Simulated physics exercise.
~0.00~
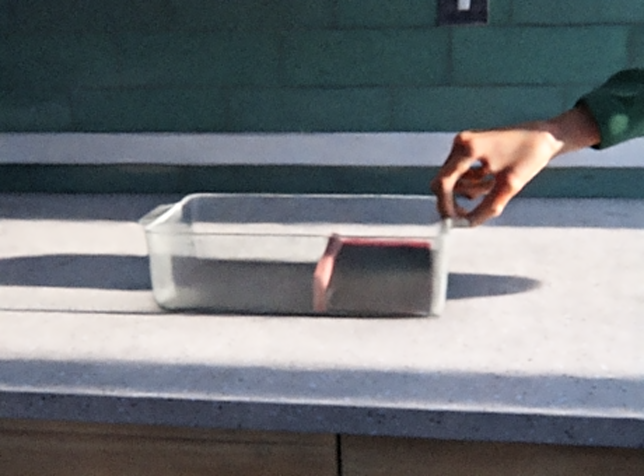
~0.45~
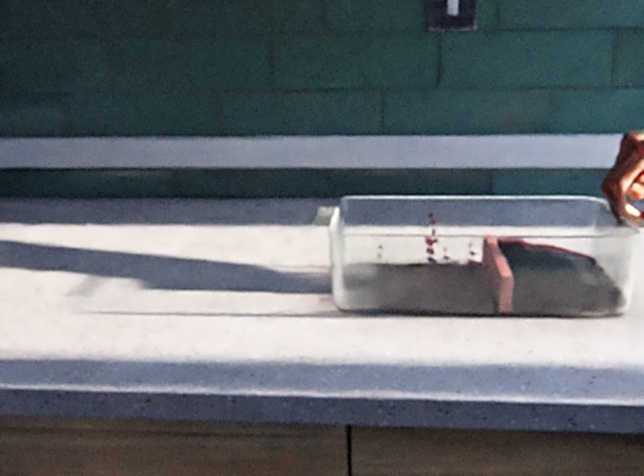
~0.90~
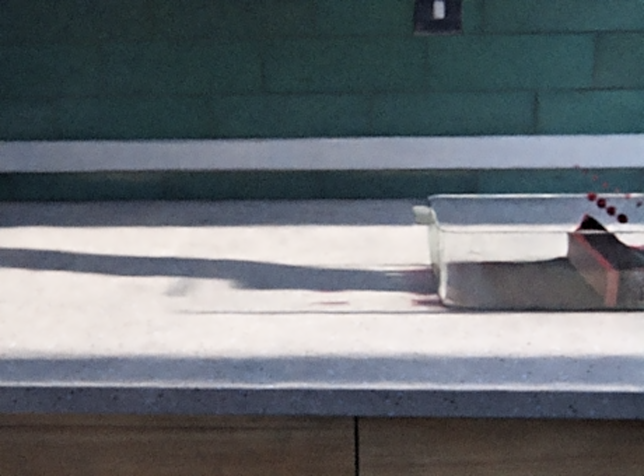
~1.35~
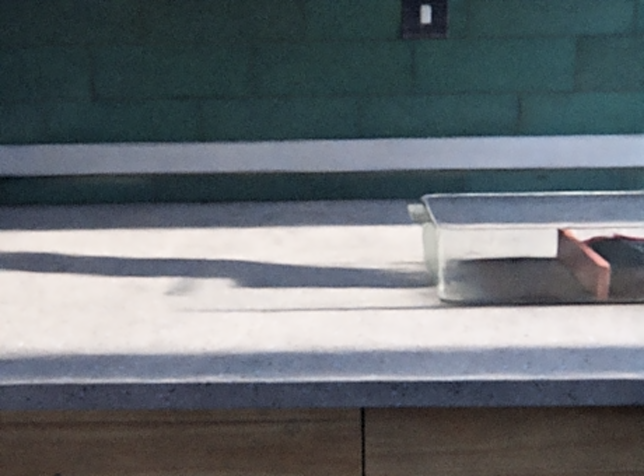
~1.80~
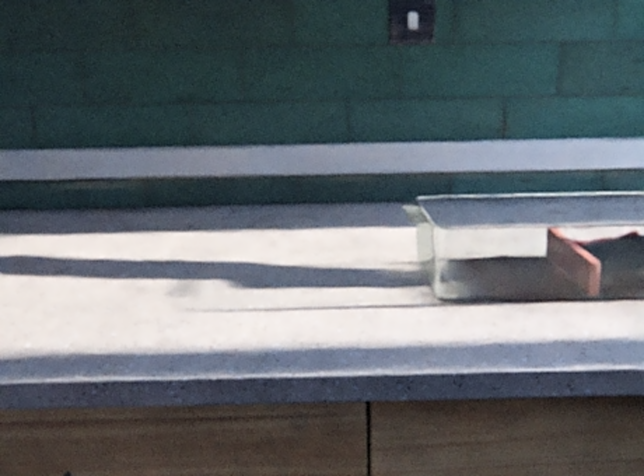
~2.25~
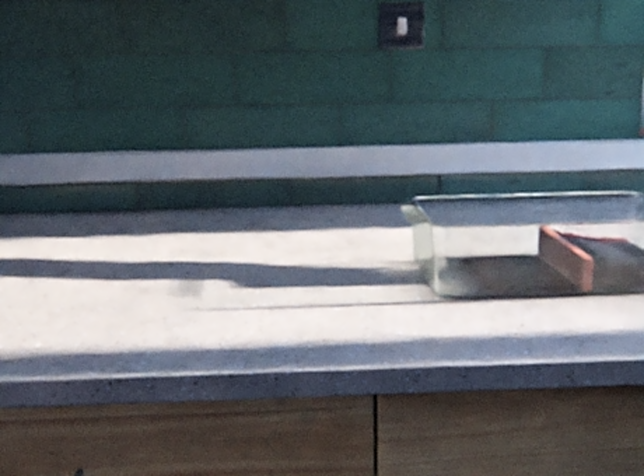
A divided glass tub is pulled right by a hand, its dark red liquid splashing leftwards.
